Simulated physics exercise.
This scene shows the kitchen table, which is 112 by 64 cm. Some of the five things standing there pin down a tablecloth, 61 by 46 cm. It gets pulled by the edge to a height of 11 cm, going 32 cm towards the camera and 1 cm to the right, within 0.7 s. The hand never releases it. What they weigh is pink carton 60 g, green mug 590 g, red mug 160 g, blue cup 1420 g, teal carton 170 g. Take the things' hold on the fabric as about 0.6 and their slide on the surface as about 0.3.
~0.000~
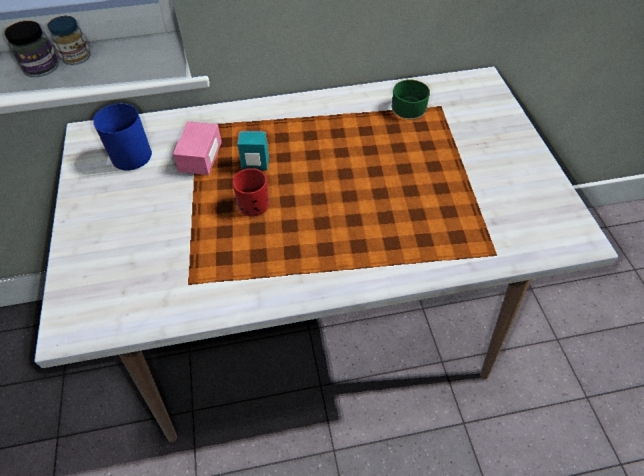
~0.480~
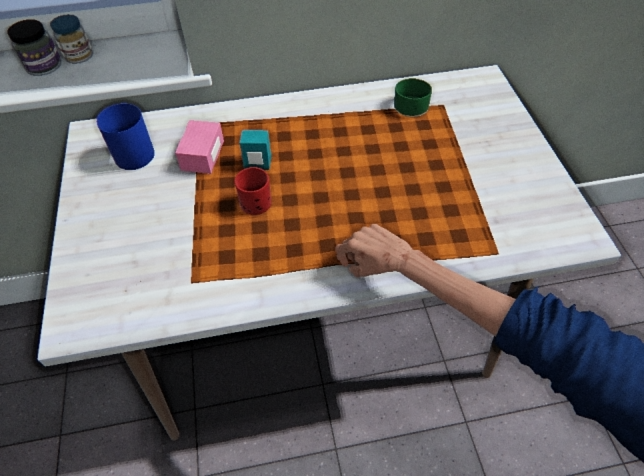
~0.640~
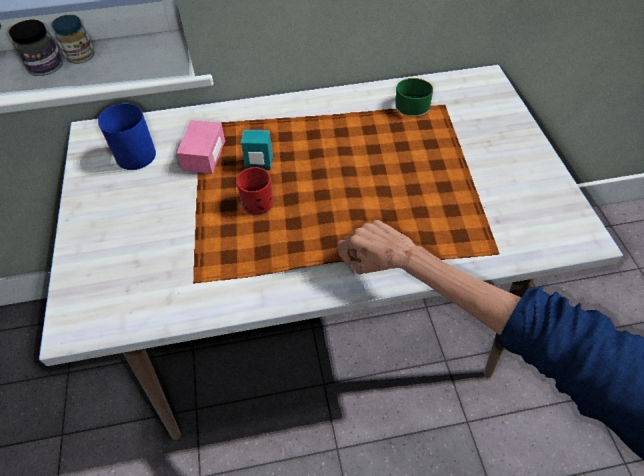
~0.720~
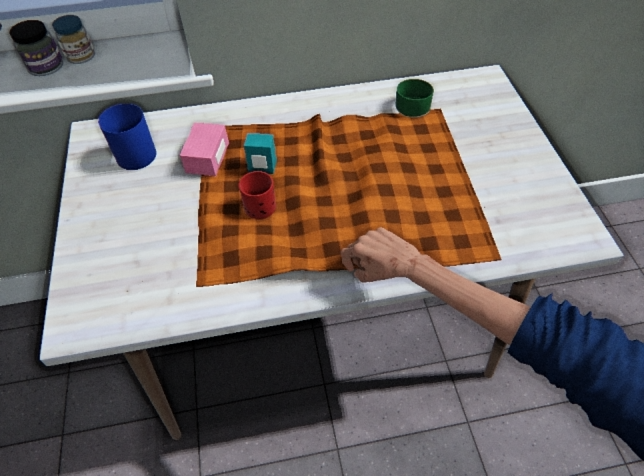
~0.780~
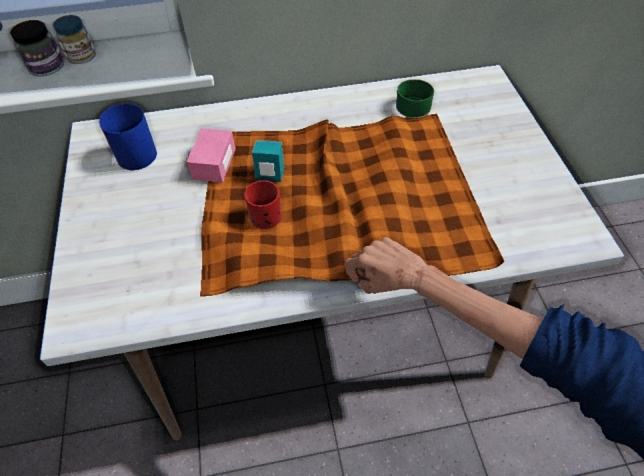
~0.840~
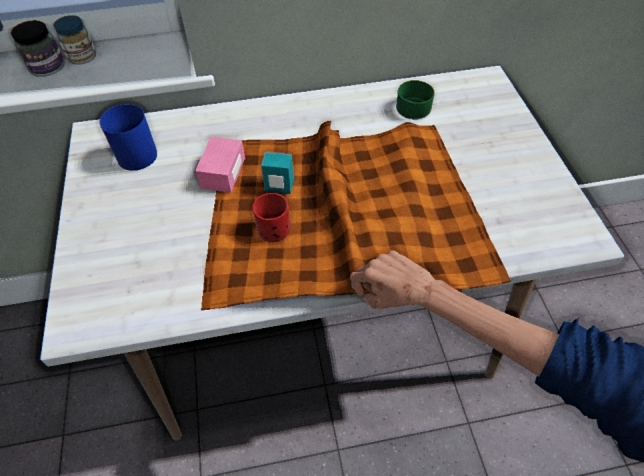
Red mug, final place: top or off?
It ends up off the surface.
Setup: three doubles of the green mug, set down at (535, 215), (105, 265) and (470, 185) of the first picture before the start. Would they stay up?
Respectively, the copies end as follows: Still in place, still in place, still in place.
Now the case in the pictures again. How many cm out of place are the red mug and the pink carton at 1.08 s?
The red mug is 25 cm out, the pink carton 25 cm.
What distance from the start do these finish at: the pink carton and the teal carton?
Pink carton over the edge, teal carton off the top.
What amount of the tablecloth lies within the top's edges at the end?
I'd estimate close to 35 per cent.
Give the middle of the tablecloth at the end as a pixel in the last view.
Midpoint, last view: Approx. (391, 289).
At 1.0 s, 80 % of the tablecloth is still over the top; red mug 16 cm off its start, teal carton 17 cm off its start, pink carton 15 cm off its start.
At 1.1 s, 65 % of the tablecloth is still over the top; red mug 25 cm off its start, teal carton 26 cm off its start, pink carton 24 cm off its start.
At 1.2 s, 45 % of the tablecloth is still over the top; red mug 33 cm off its start at (330, 309), teal carton 33 cm off its start at (336, 241), pink carton 31 cm off its start at (269, 230).
At 1.3 s, 40 % of the tablecloth is still over the top; red mug on its side, 40 cm off its start, pink carton 40 cm off its start, teal carton 38 cm off its start.
At 2.9 s, 35 % of the tablecloth is still over the top; red mug over the edge, pink carton over the edge, teal carton over the edge.
